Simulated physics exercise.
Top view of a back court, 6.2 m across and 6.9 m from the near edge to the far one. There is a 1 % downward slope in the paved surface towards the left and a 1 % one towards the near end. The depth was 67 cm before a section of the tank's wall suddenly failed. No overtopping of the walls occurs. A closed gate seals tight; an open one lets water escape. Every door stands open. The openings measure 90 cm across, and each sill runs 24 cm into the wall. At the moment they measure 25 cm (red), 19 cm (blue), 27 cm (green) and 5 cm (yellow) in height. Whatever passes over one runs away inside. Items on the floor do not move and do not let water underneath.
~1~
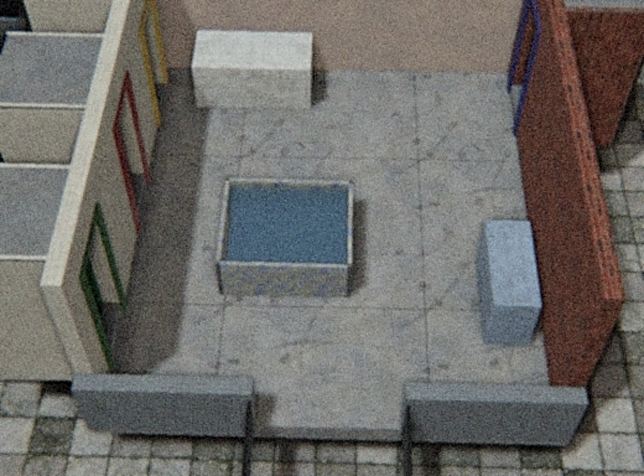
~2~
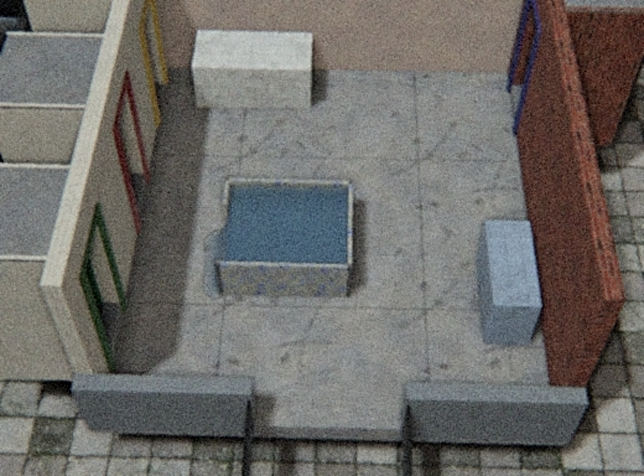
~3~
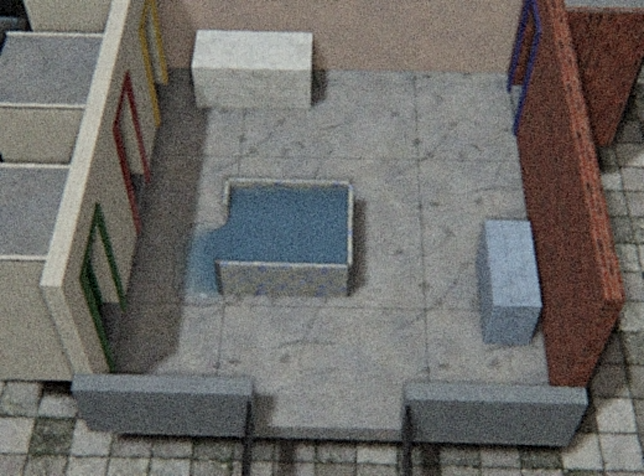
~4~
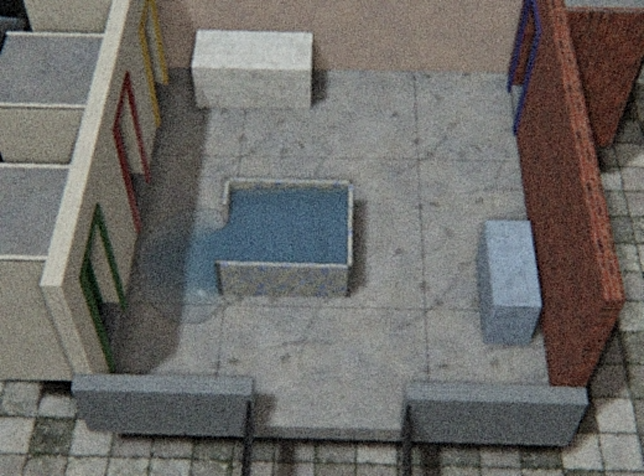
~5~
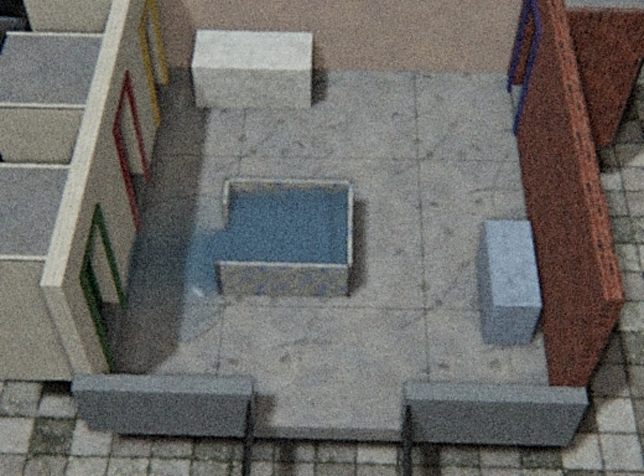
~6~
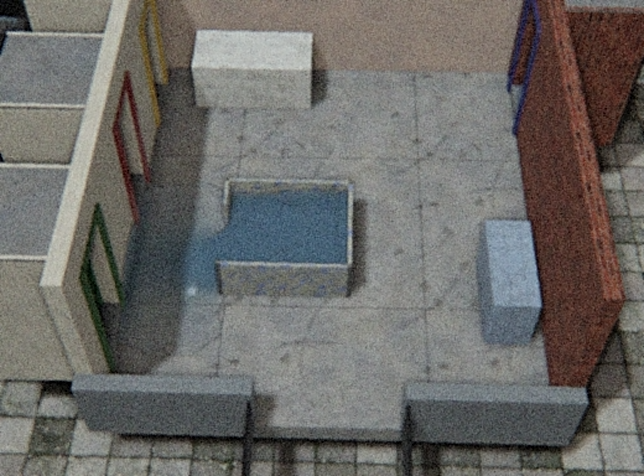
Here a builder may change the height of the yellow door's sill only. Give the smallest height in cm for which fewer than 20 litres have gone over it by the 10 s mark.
About 11 cm.
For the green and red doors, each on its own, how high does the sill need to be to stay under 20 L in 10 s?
You'd want some 19 cm at green and some 17 cm at red.
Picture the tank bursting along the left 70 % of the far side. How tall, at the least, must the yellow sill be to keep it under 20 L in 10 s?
If so: Around 27 cm.
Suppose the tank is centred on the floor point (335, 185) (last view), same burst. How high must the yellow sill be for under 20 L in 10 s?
In that case about 17 cm.
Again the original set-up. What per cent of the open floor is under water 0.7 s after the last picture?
Close to 15 per cent of it is wet.
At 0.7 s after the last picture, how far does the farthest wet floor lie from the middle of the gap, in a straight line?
3.2 m.
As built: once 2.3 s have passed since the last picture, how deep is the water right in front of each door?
Door by door, in centimetres - red 14, blue 0, green 16, yellow 4.
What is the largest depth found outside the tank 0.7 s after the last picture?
45 cm.
Then, 0.7 s after the last picture water covers 15 % of the floor, deepest (45 cm) near (143, 269); it has not reached the yellow door.
Then, 2.3 s after the last picture water covers 40 % of the floor, deepest (32 cm) near (109, 394); 4 cm at the yellow door, 0 litres in over its 5 cm sill.
Then, 9.3 s after the last picture water covers 95 % of the floor, deepest (10 cm) near (106, 406); 5 cm at the yellow door, 85 litres in over its 5 cm sill.
At the yellow door as built, the water peaked near 14 cm, 3.9 s after the last picture.
With a sill of 9.5 cm, 29 litres would have come in within the 10 s; with 13 cm, 10 litres. So under 20 litres takes about 11 cm.
